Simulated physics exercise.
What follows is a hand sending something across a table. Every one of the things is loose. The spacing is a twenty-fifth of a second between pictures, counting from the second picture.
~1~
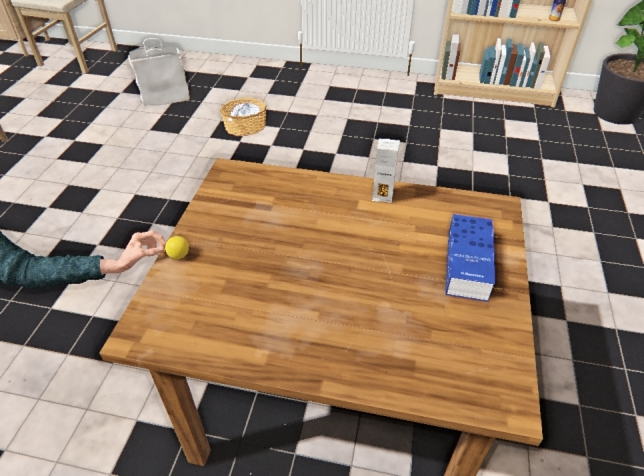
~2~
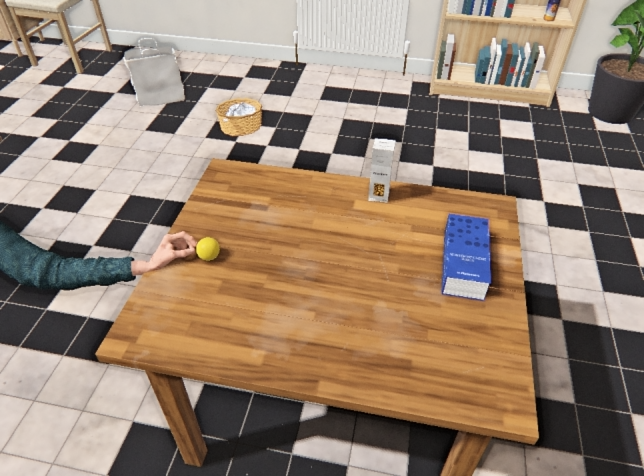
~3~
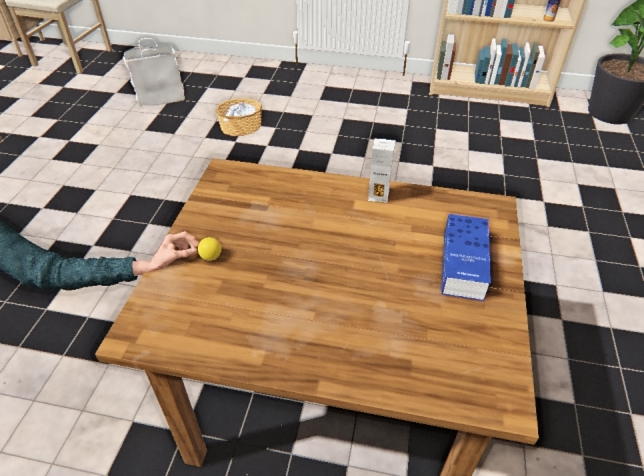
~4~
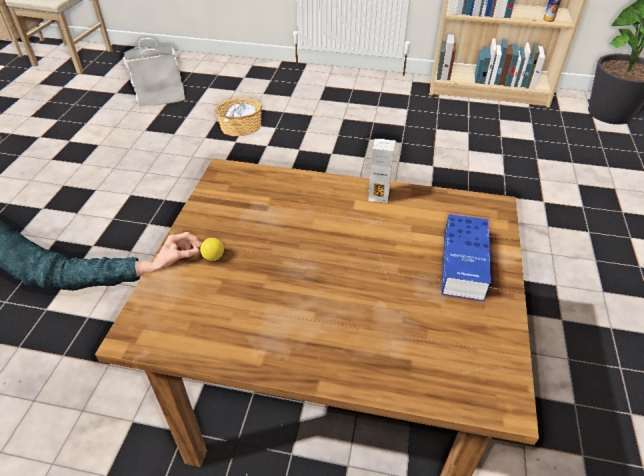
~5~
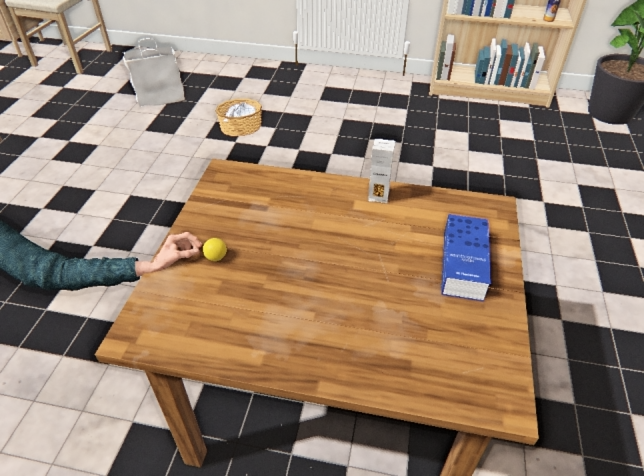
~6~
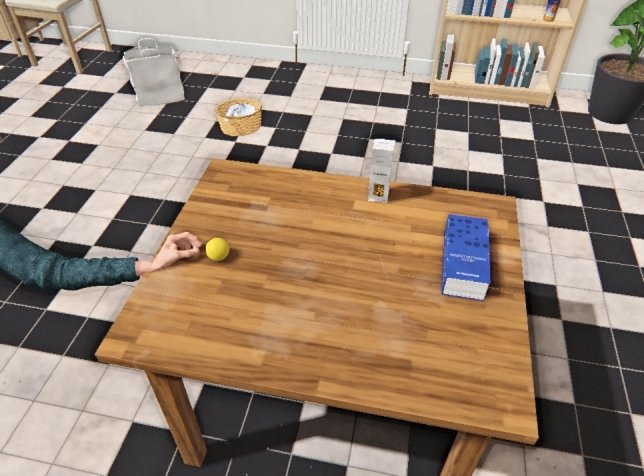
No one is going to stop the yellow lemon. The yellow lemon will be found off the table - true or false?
False, it remains on the table.
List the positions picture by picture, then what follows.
The first frame shows under the hand; yellow lemon (177, 248).
The second frame shows under the hand; yellow lemon (208, 249).
The third frame shows under the hand; yellow lemon (210, 249).
The fourth frame shows yellow lemon (212, 249).
The fifth frame shows yellow lemon (215, 250).
The sixth frame shows yellow lemon (218, 249) rolled a little.
Then, 0.10 s after the last picture, yellow lemon rolled a little near (223, 250).
Then, 0.30 s after the last picture, yellow lemon rolled about its own width near (232, 250).
Then, 0.40 s after the last picture, yellow lemon rolled about its own width near (235, 250).
Then, 0.90 s after the last picture, yellow lemon rolled about its own width near (238, 250).
At rest, moved from the start, yellow lemon. Seen from the same camera at the end, yellow lemon near (238, 250).
